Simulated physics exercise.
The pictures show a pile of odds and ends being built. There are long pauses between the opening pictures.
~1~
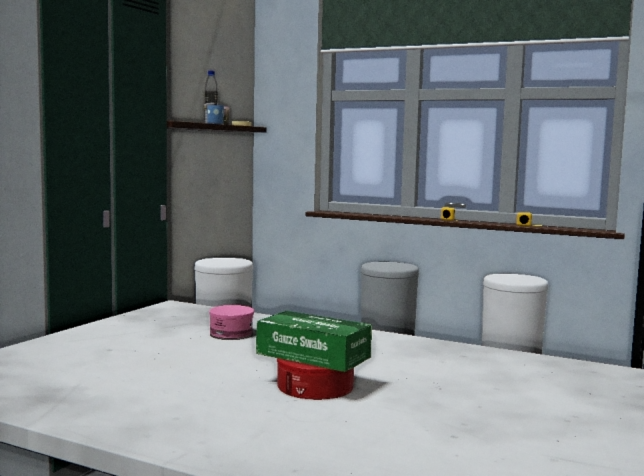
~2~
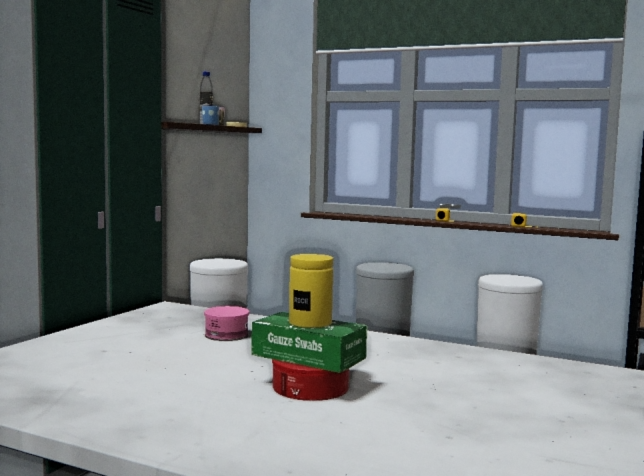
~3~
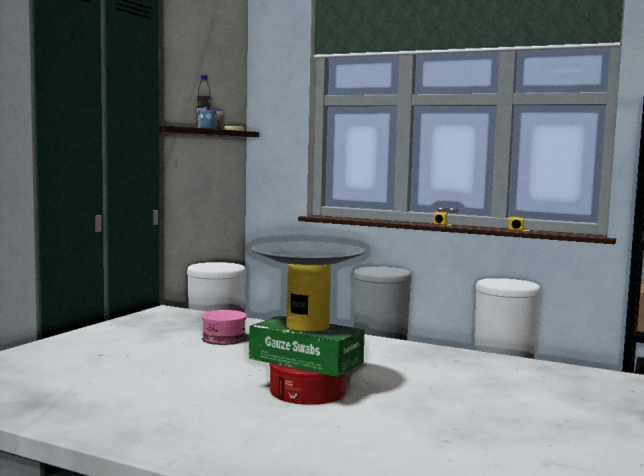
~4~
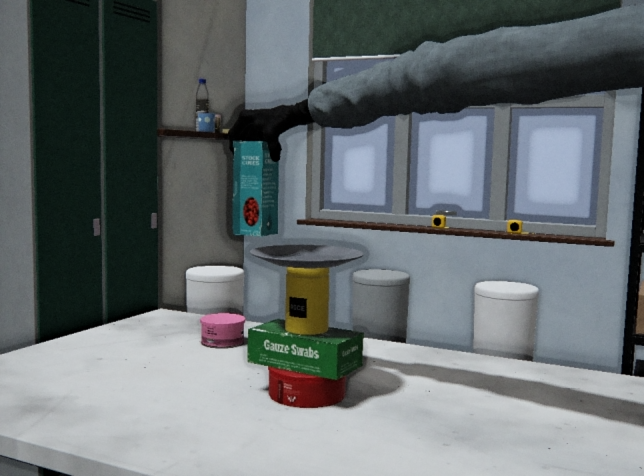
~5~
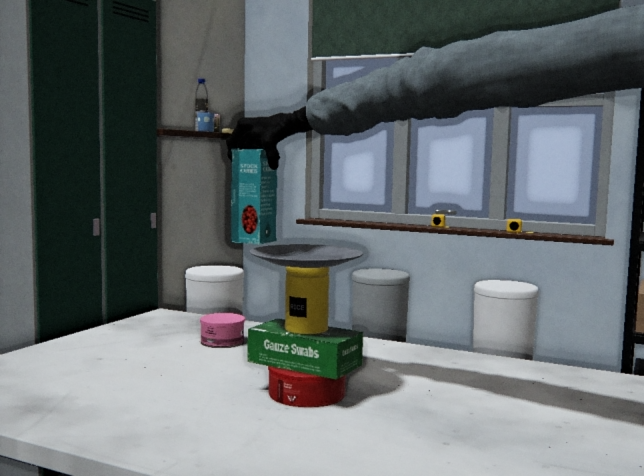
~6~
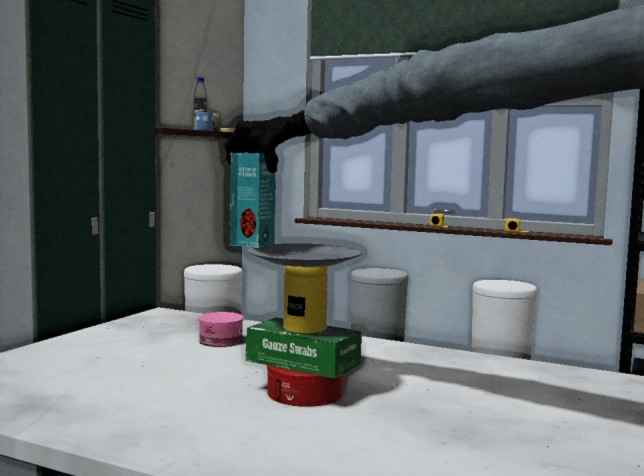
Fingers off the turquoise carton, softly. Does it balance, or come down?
The pile loses its balance.
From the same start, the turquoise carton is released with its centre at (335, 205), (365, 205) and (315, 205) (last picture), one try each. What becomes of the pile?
First try: It stays up; second try: It loses its balance; third try: It keeps its balance.
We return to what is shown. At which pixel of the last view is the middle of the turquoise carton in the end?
At about (173, 365).
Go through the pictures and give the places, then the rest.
In the first frame, the last thing is not in view yet; pink tub (232, 322).
In the second frame, the last thing is not in view yet; green box (309, 340).
In the third frame, the last thing is not in view yet; yellow jar (309, 294).
The fourth frame shows on its way; turquoise carton (256, 188); grey plate (307, 257).
The fifth frame shows on its way; turquoise carton (254, 196); red tub (307, 380).
The sixth frame shows set down, still held; turquoise carton (253, 199); pink tub (221, 329).
Then, 0.40 s later than the last frame, turquoise carton now fallen.
Then, 0.60 s later than the last frame, things are still on the move.
Then, 0.90 s later than the last frame, as before.
When it is over, fallen, turquoise carton; the other 5 as before. End places, in pixels of the last picture, turquoise carton near (173, 365). The pile comes apart.
